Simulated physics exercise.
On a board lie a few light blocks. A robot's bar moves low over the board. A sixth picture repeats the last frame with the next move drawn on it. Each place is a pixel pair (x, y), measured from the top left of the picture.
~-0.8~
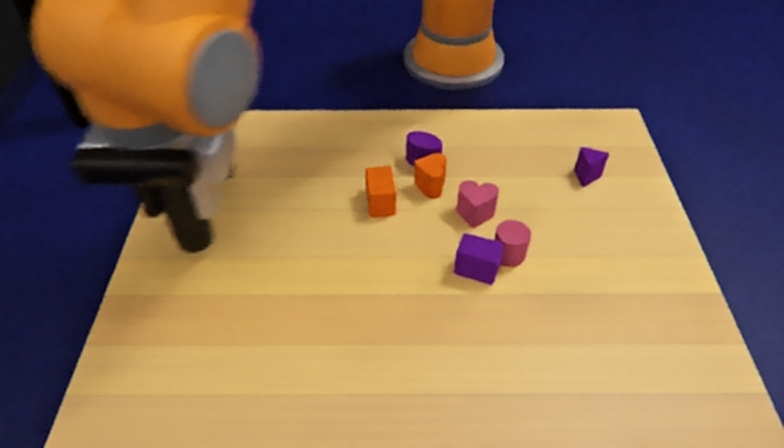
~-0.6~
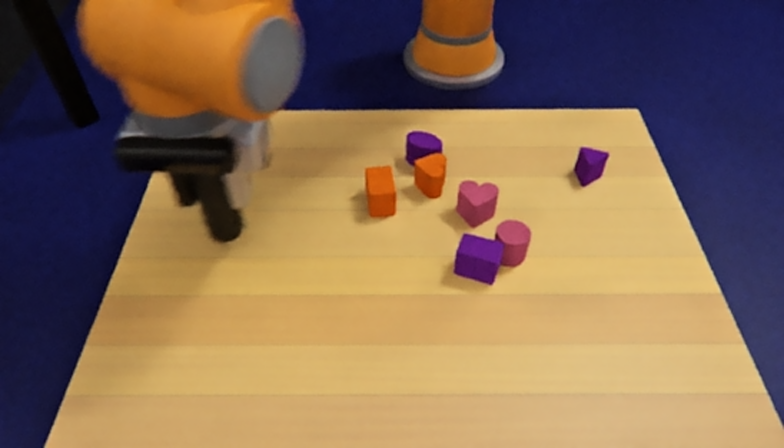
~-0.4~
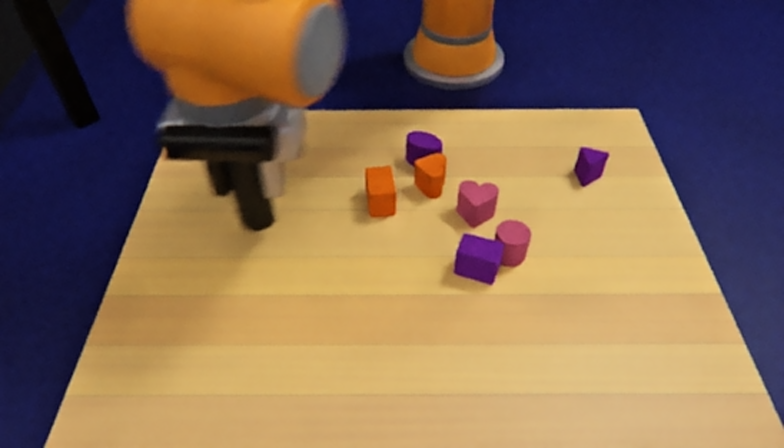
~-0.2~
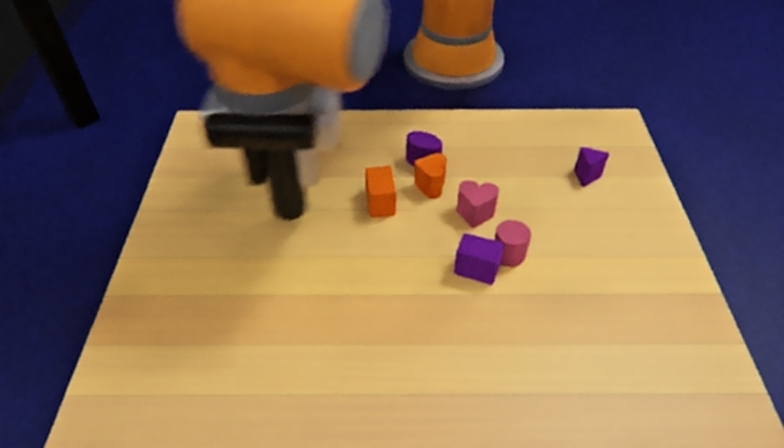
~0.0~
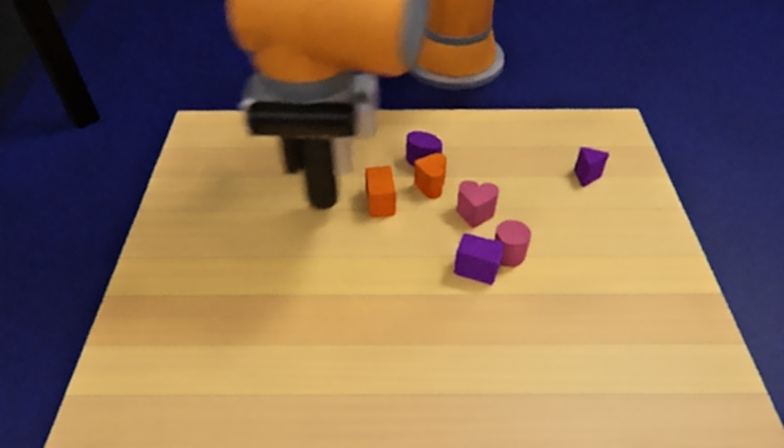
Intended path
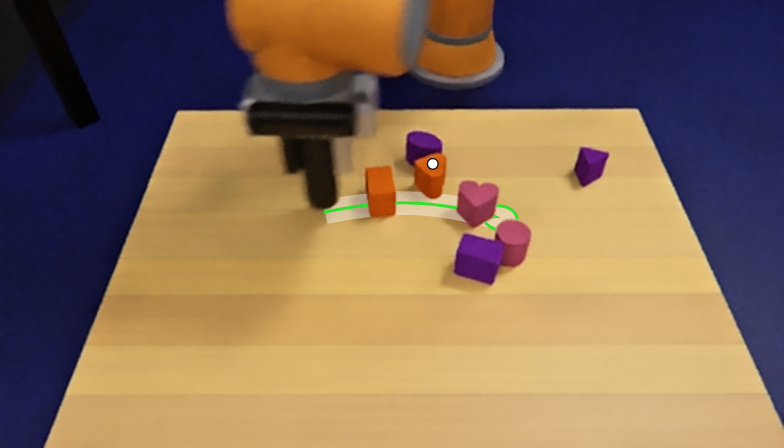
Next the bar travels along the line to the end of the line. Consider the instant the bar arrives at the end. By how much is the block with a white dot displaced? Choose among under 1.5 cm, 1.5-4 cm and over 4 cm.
The over 4 cm band.
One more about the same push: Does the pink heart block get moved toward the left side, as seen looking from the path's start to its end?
My answer is no.
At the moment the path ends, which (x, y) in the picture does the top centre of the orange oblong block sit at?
Located at (467, 166).
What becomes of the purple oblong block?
In the end it has not been moved.
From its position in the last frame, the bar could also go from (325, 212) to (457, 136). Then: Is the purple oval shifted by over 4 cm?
In short: Yes.
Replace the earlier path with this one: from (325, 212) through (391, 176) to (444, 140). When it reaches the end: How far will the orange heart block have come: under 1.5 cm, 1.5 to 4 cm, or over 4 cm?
Below 1.5 cm.
The drawn path runs from (325, 212) through (383, 204) and (442, 206) to (500, 218); the dot is on the orange heart block.
The first path, step by step. One third of the way, bar at (383, 190); orange oblong block at (411, 174), turned 15° anticlockwise.
Two thirds of the way, bar at (443, 192); orange oblong block at (458, 165), turned 45° anticlockwise; orange heart block at (469, 150), turned 20° anticlockwise; pink heart block at (482, 192), turned 15° clockwise.
At the end, bar at (503, 205); orange oblong block at (467, 166), turned 70° anticlockwise; orange heart block at (471, 148), turned 30° anticlockwise; pink heart block at (534, 211), turned 55° clockwise; purple oblong block not moved; pink round block not moved.
